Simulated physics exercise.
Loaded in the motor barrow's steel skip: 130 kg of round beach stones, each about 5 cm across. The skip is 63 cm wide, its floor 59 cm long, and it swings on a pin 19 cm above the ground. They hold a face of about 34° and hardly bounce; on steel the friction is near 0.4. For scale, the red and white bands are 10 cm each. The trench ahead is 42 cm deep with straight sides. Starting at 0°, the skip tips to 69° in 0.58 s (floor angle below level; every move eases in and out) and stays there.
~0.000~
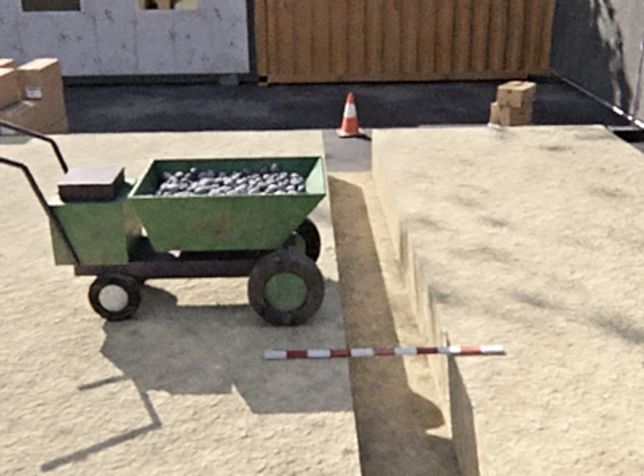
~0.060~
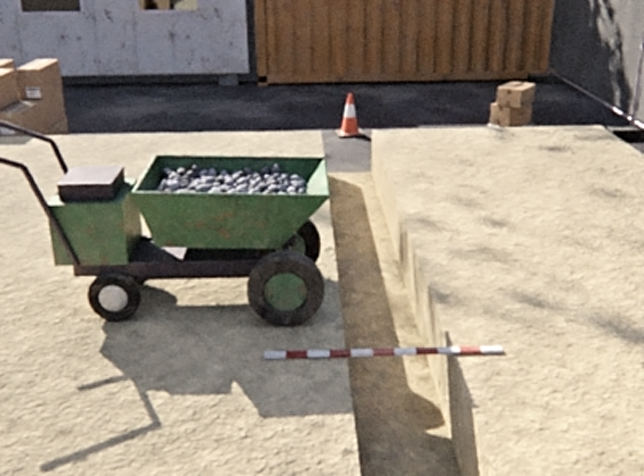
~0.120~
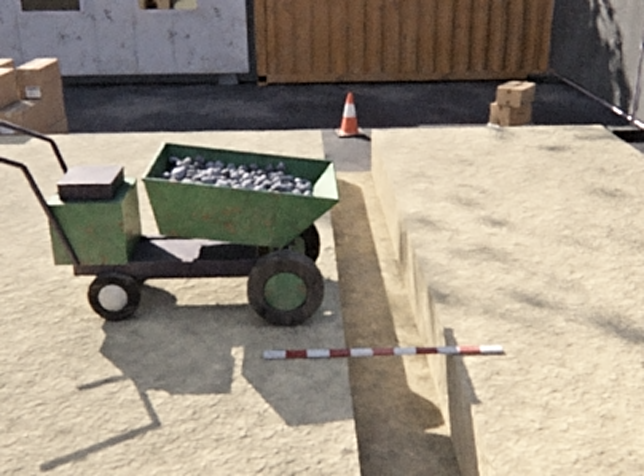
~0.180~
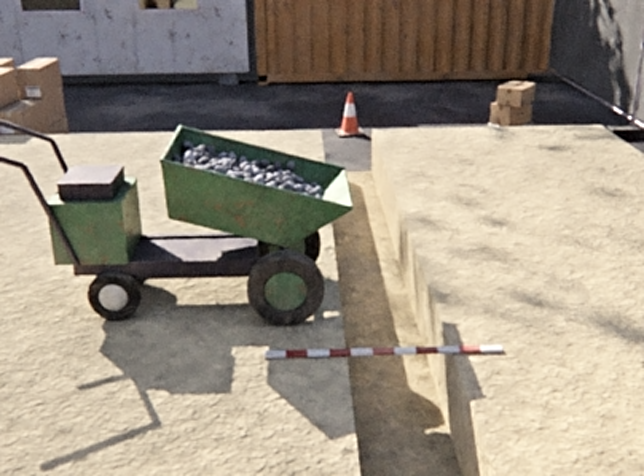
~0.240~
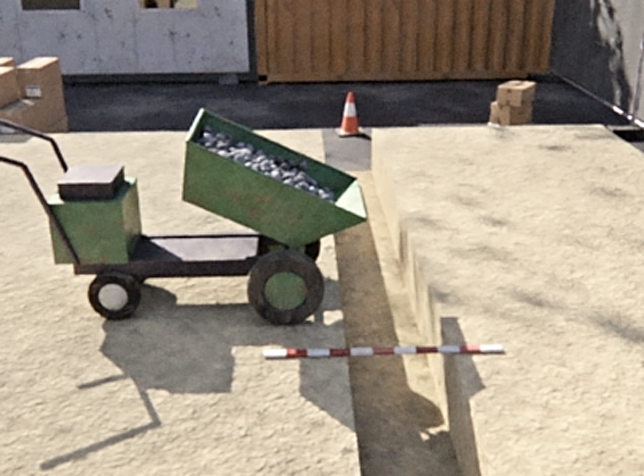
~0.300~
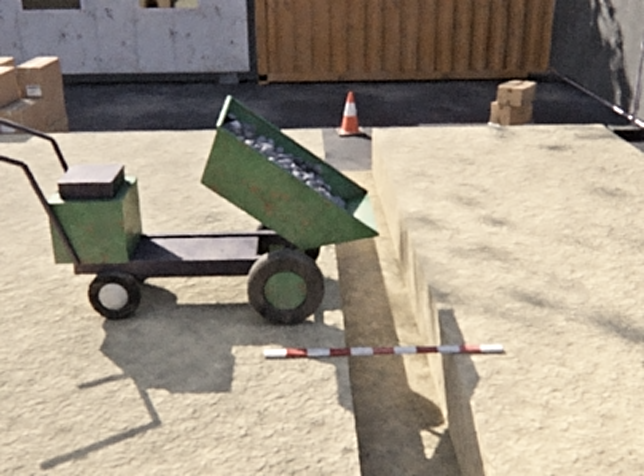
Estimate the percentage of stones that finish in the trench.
Close to 46 in a hundred.
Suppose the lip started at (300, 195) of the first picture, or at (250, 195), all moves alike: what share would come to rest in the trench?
Near 75 per cent from the first place, 100 from the second.
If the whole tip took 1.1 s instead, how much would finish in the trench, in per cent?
In that case some 60 per cent.
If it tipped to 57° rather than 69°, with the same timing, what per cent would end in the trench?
It would be near 45 per cent.
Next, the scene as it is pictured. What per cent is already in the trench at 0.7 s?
Some 15 per cent.
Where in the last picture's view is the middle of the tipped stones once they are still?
Around (447, 291).
After 0.4 s the floor is at 58°; 100 % in the skip; the foremost stones are at (370, 242).
After 0.7 s the floor is at 69°; 78 % in the skip, 17 % in the trench, 4 % past the trench; the foremost stones are at (451, 284).
After 1.0 s the floor is at 69°; 14 % in the skip, 33 % in the trench, 53 % past the trench; the foremost stones are at (611, 292).
After 3.0 s the floor is at 69°; 0 % in the skip, 46 % in the trench, 54 % past the trench; the foremost stones are past the picture's edge.
